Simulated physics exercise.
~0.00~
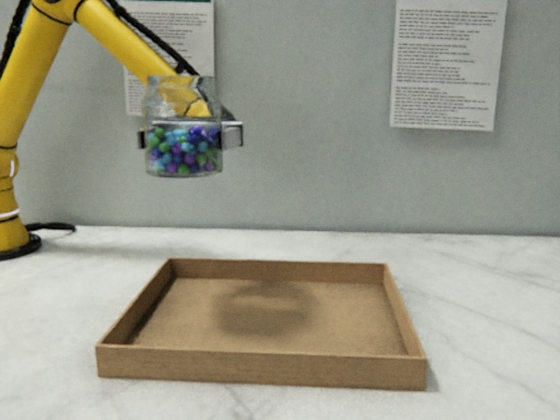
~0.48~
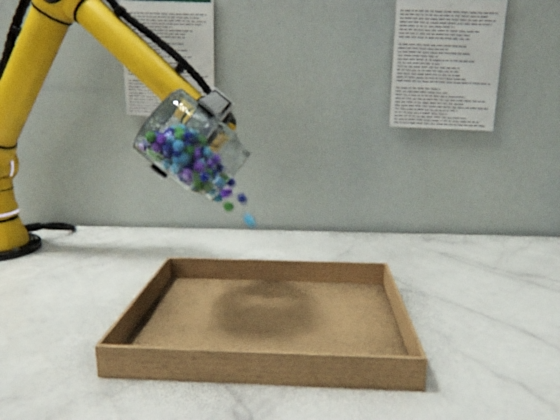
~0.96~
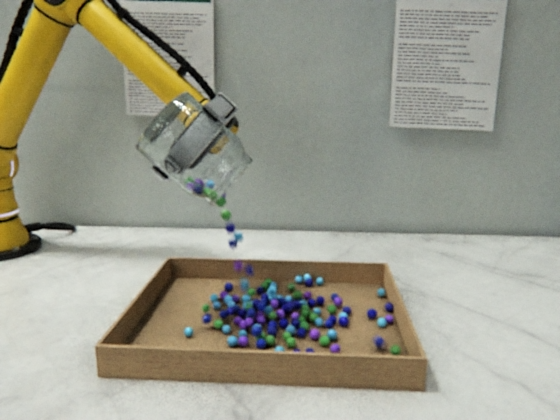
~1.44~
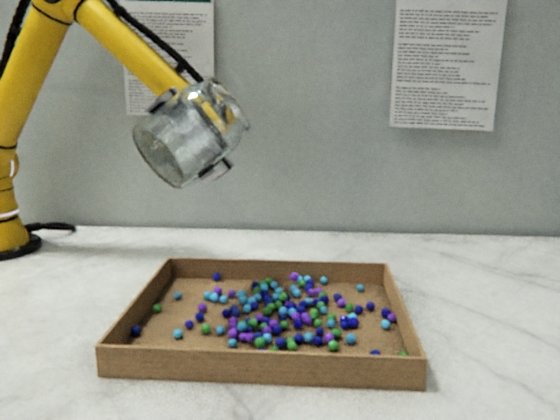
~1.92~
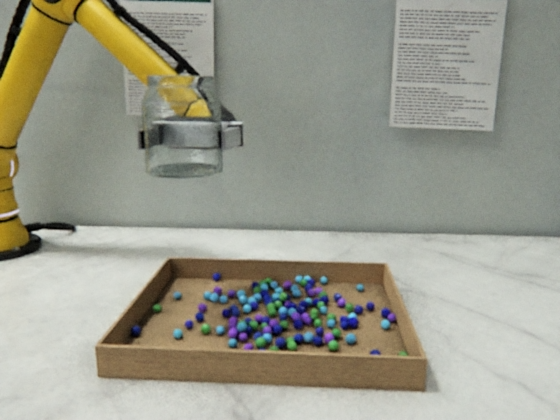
A yellow robot arm at the left holds a clear jar of small blue, purple, green and turquoise balls above a shallow brown tray on a white marbled table, seen from the front and slightly above. Printed sheets hang on the grey wall behind. The arm tips the jar over, and the balls start spilling from its mouth toward the tray. They pour down and scatter across the tray floor until the jar is empty. The arm then turns the jar back upright, leaving the colourful balls spread in a loose, low heap inside the tray.
